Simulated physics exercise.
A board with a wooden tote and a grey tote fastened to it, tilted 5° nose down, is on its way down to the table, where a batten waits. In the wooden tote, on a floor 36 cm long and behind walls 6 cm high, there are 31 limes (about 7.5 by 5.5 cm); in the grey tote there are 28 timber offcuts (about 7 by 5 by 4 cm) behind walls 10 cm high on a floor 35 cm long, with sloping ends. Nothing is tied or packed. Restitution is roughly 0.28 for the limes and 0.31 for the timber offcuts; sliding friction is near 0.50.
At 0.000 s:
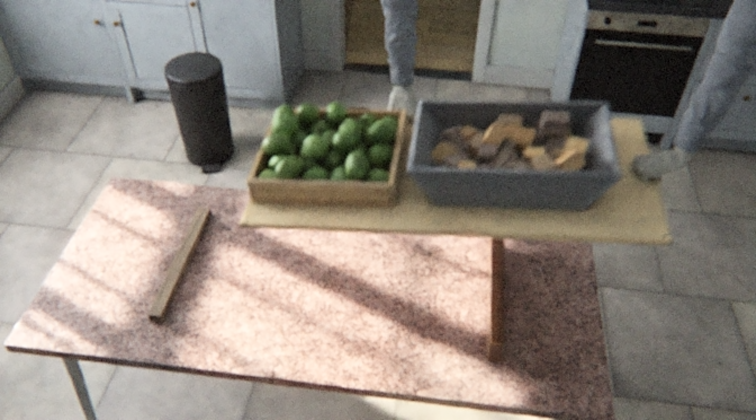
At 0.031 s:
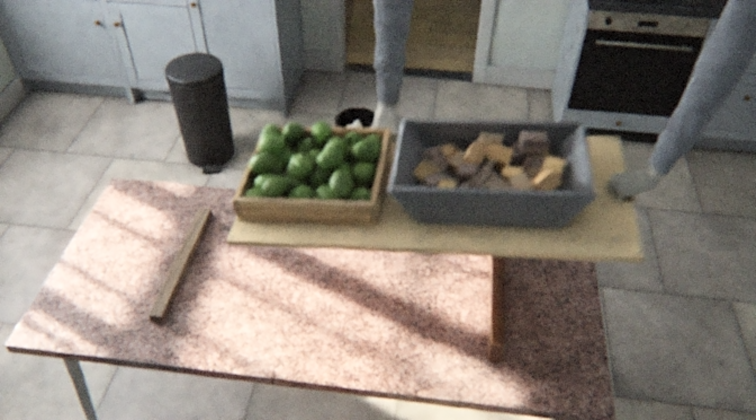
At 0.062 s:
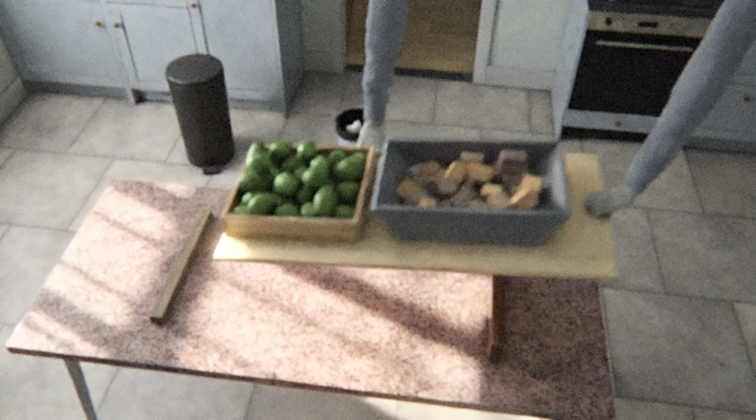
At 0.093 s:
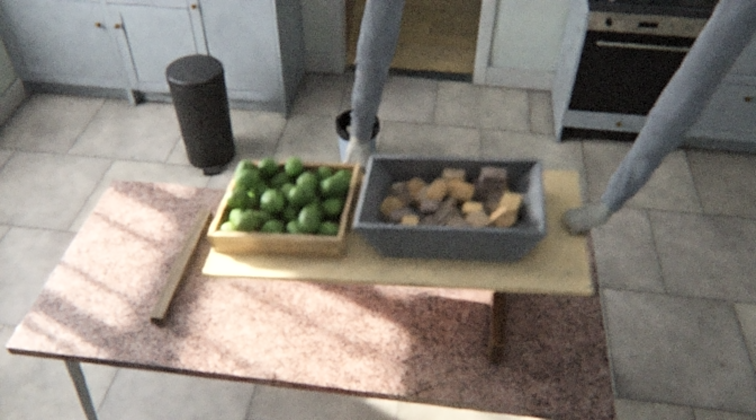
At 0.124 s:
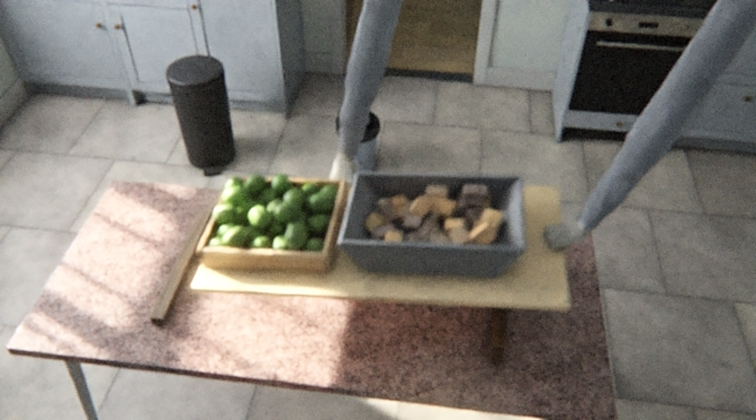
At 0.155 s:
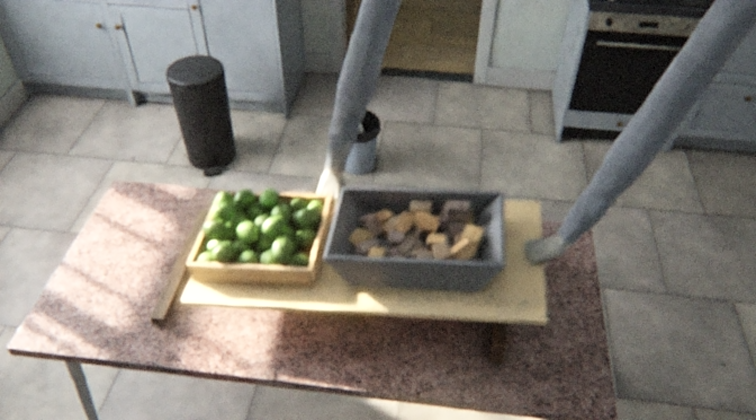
Two grey arms lower a board with limes and timber offcuts leftward over a table.
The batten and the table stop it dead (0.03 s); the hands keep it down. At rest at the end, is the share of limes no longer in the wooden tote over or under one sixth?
Under one sixth.
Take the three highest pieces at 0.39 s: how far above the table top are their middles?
Roughly 16 centimetres.
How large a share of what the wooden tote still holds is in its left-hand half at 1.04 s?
Share in that half: Roughly 60 percent.
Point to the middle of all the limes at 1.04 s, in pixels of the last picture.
Near (233, 252) in pixels.
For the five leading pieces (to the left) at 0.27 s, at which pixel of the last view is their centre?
Their centre is around (200, 249).
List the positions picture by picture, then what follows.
In the first frame (we follow the rim corner now nearest the camera), wooden tote at (388, 184); grey tote at (618, 174); 56 cm still to travel; nothing out yet.
The second frame shows wooden tote at (370, 203); grey tote at (592, 194); 48 cm still to travel.
The third frame shows wooden tote at (353, 221); grey tote at (567, 213); 39 cm still to travel.
The fourth frame shows wooden tote at (337, 238); grey tote at (543, 231); 31 cm still to travel.
The fifth frame shows wooden tote at (322, 254); grey tote at (522, 248); 22 cm still to travel.
The sixth frame shows wooden tote at (307, 269); grey tote at (501, 264); 14 cm still to travel; nothing out yet.
After 0.19 s, the board stops.
After 0.27 s, 0 of 31 out of the wooden tote and 0 of 28 out of the grey tote.
After 0.39 s, 0 of 31 out of the wooden tote and 0 of 28 out of the grey tote.
After 0.61 s, 0 of 31 out of the wooden tote and 0 of 28 out of the grey tote.
Final count (at 1.04 s), 0 of 31 out of the wooden tote and 0 of 28 out of the grey tote. Asked share, 0 of 31, 0 per cent.
